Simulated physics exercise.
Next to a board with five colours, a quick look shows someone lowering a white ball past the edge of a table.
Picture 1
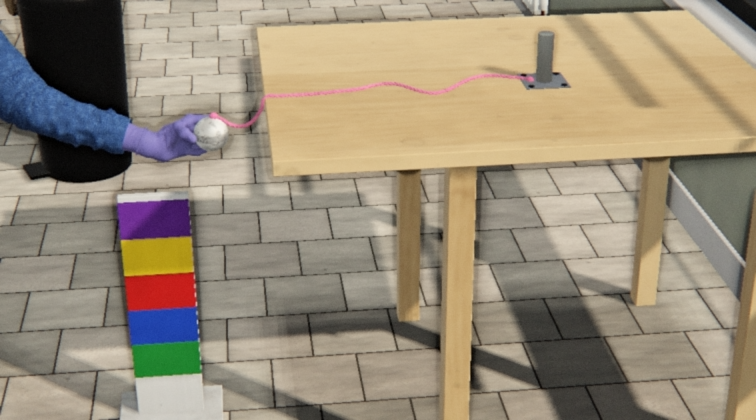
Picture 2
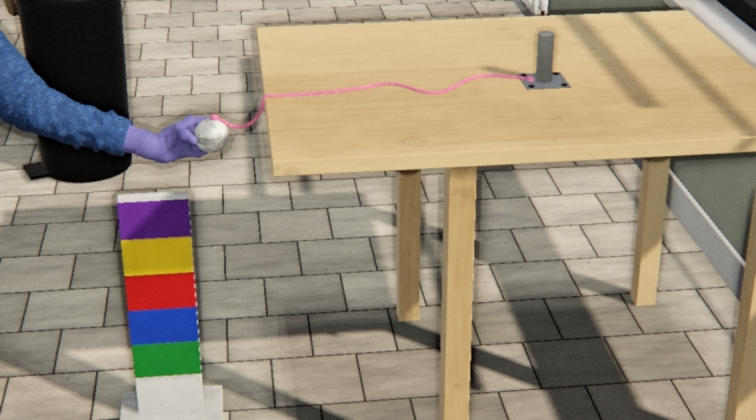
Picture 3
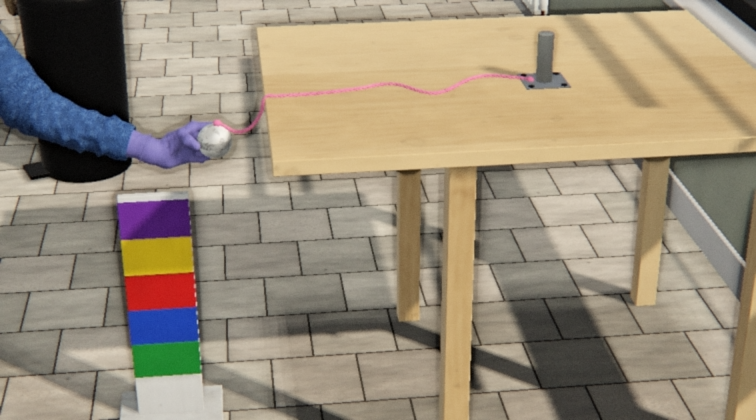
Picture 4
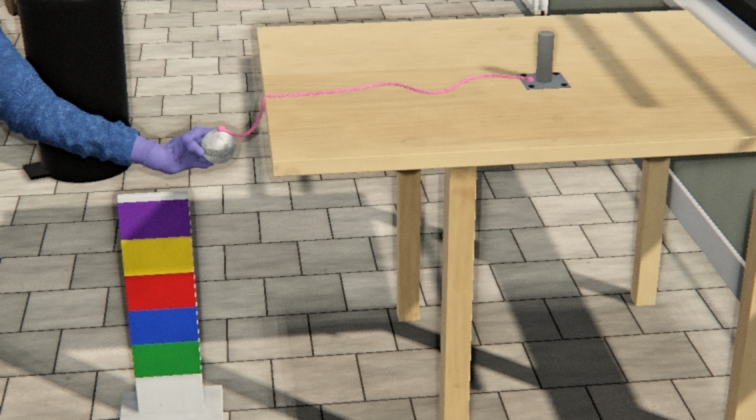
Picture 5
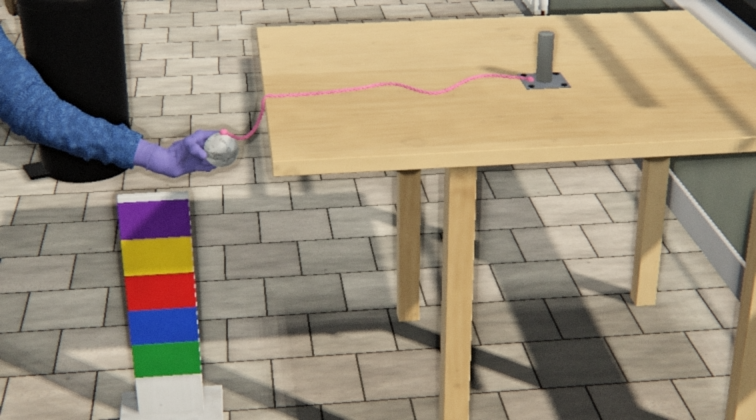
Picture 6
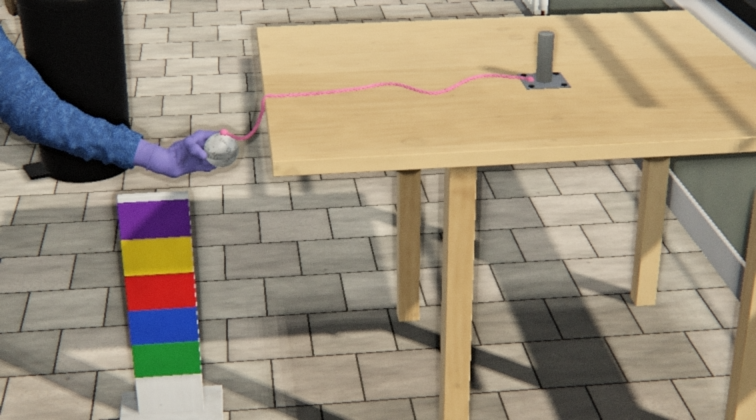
A purple-gloved hand lowering a white ball slightly beside a wooden table, with a pink string running across to a metal post.
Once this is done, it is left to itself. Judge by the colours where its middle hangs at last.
Level with purple.
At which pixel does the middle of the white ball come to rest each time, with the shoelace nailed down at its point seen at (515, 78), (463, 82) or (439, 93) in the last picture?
(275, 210), (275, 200) and (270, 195).
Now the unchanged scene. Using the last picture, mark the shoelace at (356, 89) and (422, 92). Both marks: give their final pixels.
Final spots: (321, 91), then (397, 88).
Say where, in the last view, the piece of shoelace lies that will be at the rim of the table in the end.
That would be the bit at (301, 95).
Soon after, ball near (280, 212); level with purple.
After that, ball near (245, 213); level with purple.
In the end, ball near (274, 213); level with purple. At purple.
